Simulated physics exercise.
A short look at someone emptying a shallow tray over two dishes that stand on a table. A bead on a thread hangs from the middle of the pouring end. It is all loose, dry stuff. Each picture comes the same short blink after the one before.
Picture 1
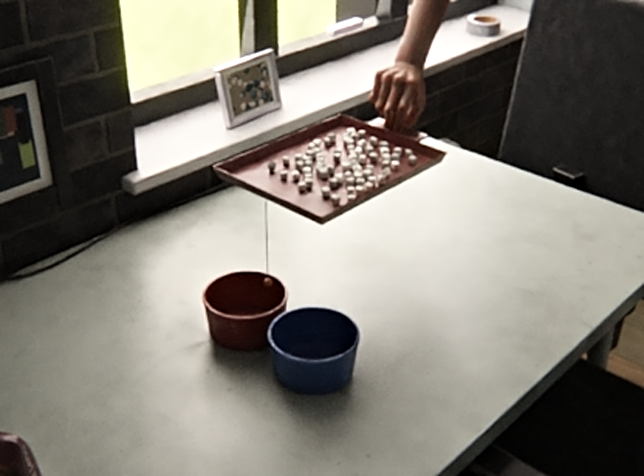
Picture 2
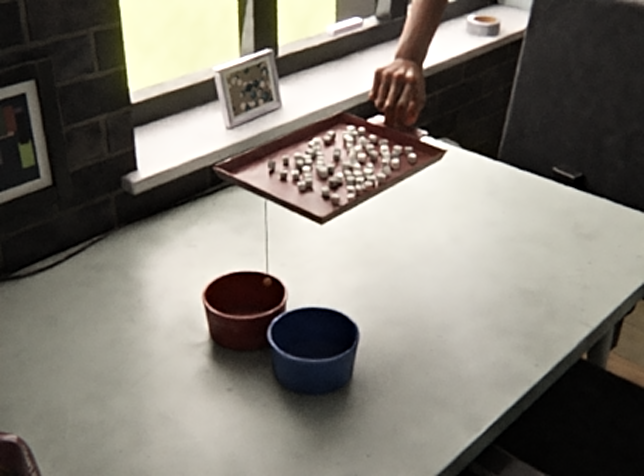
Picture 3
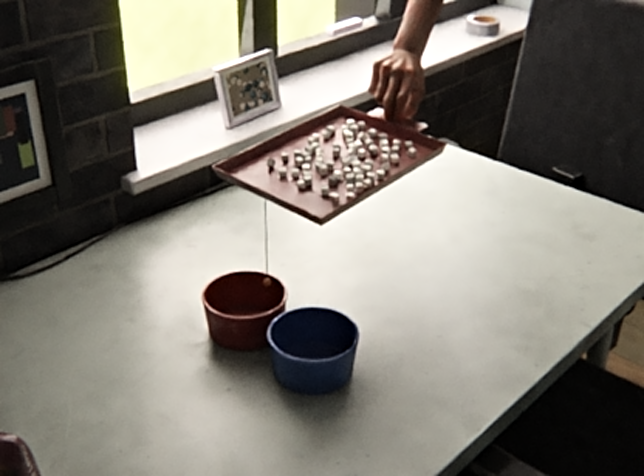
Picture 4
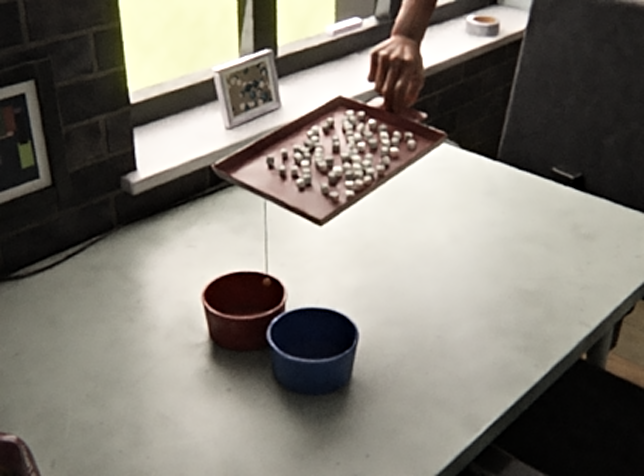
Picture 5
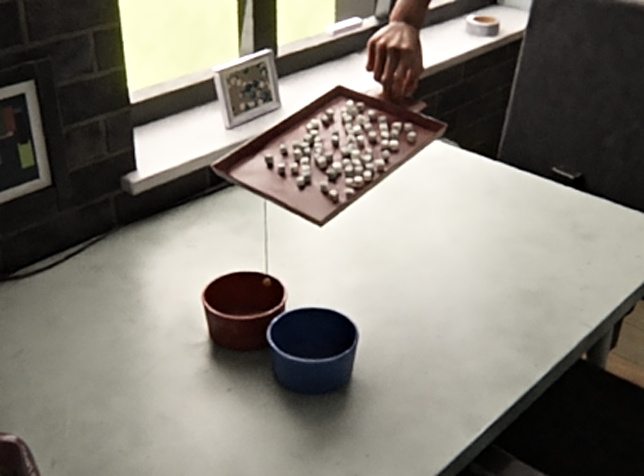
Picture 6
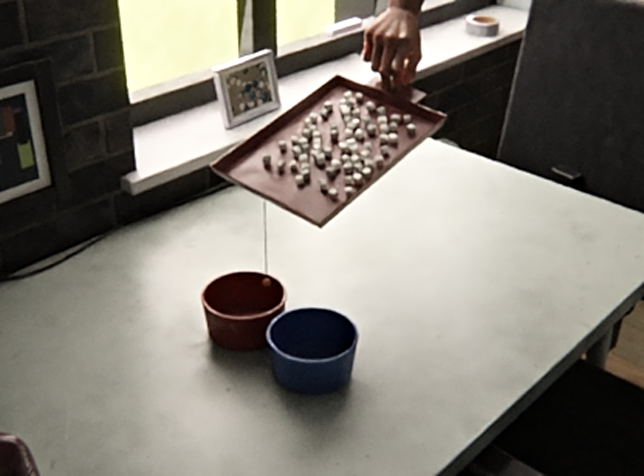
A hand holds a shallow reddish-brown tray scattered with small pale cubes, nearly level above a red dish and a blue dish on a table. The hand then gradually raises the tray's far end, tilting it toward its lower right front corner, while the cubes stay on it and the dishes remain still.
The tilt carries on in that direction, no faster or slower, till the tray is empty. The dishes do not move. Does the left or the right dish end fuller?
Fuller: The right-hand dish.
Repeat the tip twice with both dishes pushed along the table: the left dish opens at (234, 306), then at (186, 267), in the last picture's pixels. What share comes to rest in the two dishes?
The first gives 80 %, the second 30 %.
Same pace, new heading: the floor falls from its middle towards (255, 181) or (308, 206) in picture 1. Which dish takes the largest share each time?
One: The left dish. Two: The right dish.
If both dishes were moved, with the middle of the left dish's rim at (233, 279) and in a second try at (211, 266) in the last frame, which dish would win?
The first try: The right one. The second: Right.
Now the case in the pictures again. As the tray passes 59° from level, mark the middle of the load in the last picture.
At about (291, 195).
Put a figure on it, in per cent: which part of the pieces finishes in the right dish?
Roughly 50 in a hundred.
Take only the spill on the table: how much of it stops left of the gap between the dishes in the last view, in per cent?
Close to 90 per cent.
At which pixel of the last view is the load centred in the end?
Near (287, 358).
Soon, tray tipped steeply; nearly all on the tray; a small part in the air.
A while on, tray tipped right over; most on the tray; a small part in the right dish; a stray few in the left dish; a small part outside both; a small part in the air.
Towards the end, tray tipped past a quarter turn; about half in the right dish; about a quarter in the left dish; about a quarter outside both.
Finally, tray tipped past a quarter turn; about half in the right dish; about a quarter in the left dish; about a quarter outside both.
